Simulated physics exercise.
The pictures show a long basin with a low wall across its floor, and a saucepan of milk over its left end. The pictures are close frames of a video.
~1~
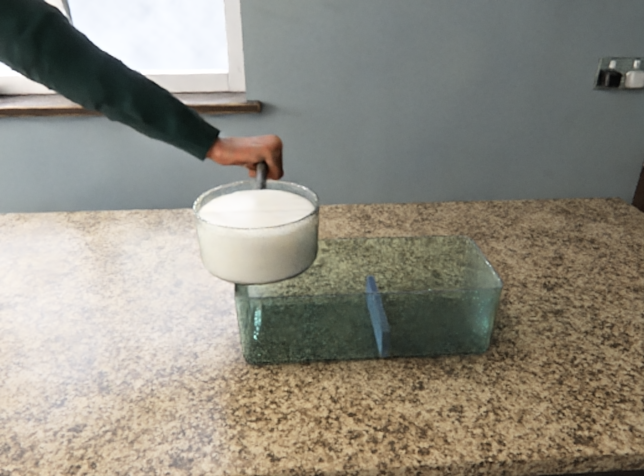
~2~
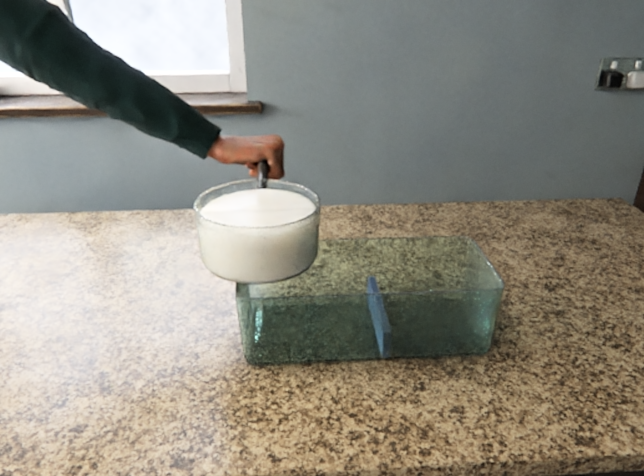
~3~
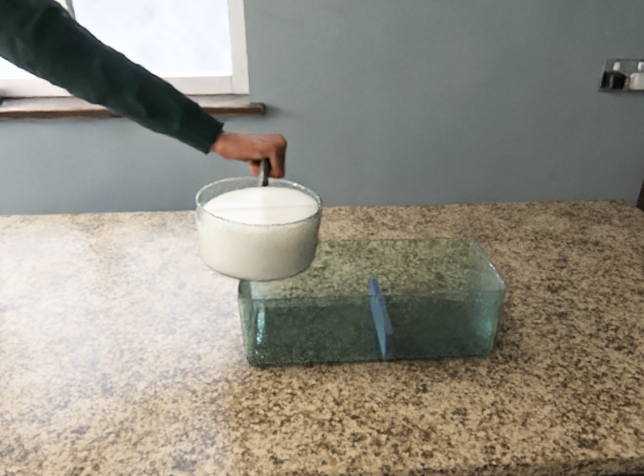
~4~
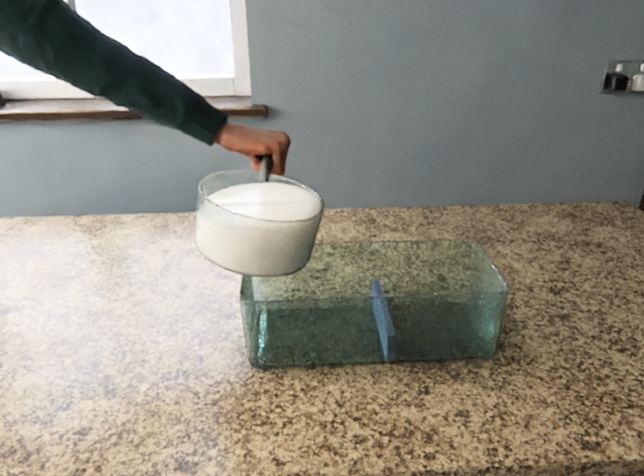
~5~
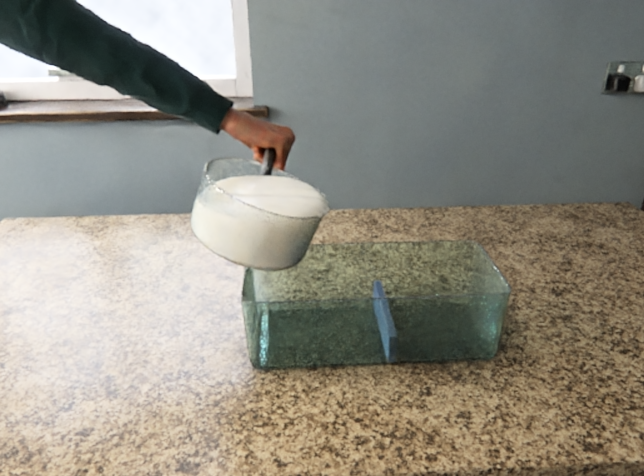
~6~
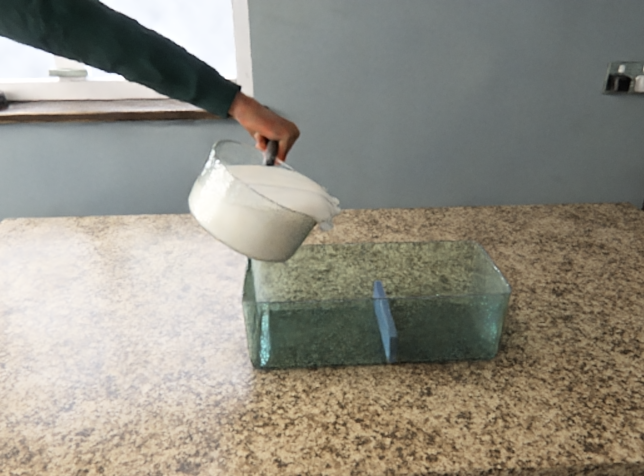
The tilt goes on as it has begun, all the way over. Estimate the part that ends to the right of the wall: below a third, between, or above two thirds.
In the end between a third and two thirds is right of the wall.
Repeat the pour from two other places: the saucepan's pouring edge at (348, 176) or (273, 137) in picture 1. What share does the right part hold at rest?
About 65 and 45 per cent.
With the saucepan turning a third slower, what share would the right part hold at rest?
About 70 per cent.
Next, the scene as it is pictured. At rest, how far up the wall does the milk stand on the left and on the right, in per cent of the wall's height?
The left part 40 per cent, the right part 70.
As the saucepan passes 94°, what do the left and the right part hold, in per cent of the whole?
Near 5 on the left, 15 on the right.
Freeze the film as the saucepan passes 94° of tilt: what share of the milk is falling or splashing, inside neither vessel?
About 45 per cent.
A moment on, the saucepan is tipped on its side and 33 per cent is still to pour, 6 is left of the wall and 15 right of it.
Next, the saucepan is tipped right over and 3 per cent is still to pour, 14 is left of the wall and 64 right of it.
Then the saucepan is tipped right over and 0 per cent is still to pour, 30 is left of the wall and 60 right of it.
Later the saucepan is tipped right over and 0 per cent is still to pour, 38 is left of the wall and 57 right of it.
At rest 41 per cent lies left of the wall, 54 right of it and 5 outside.
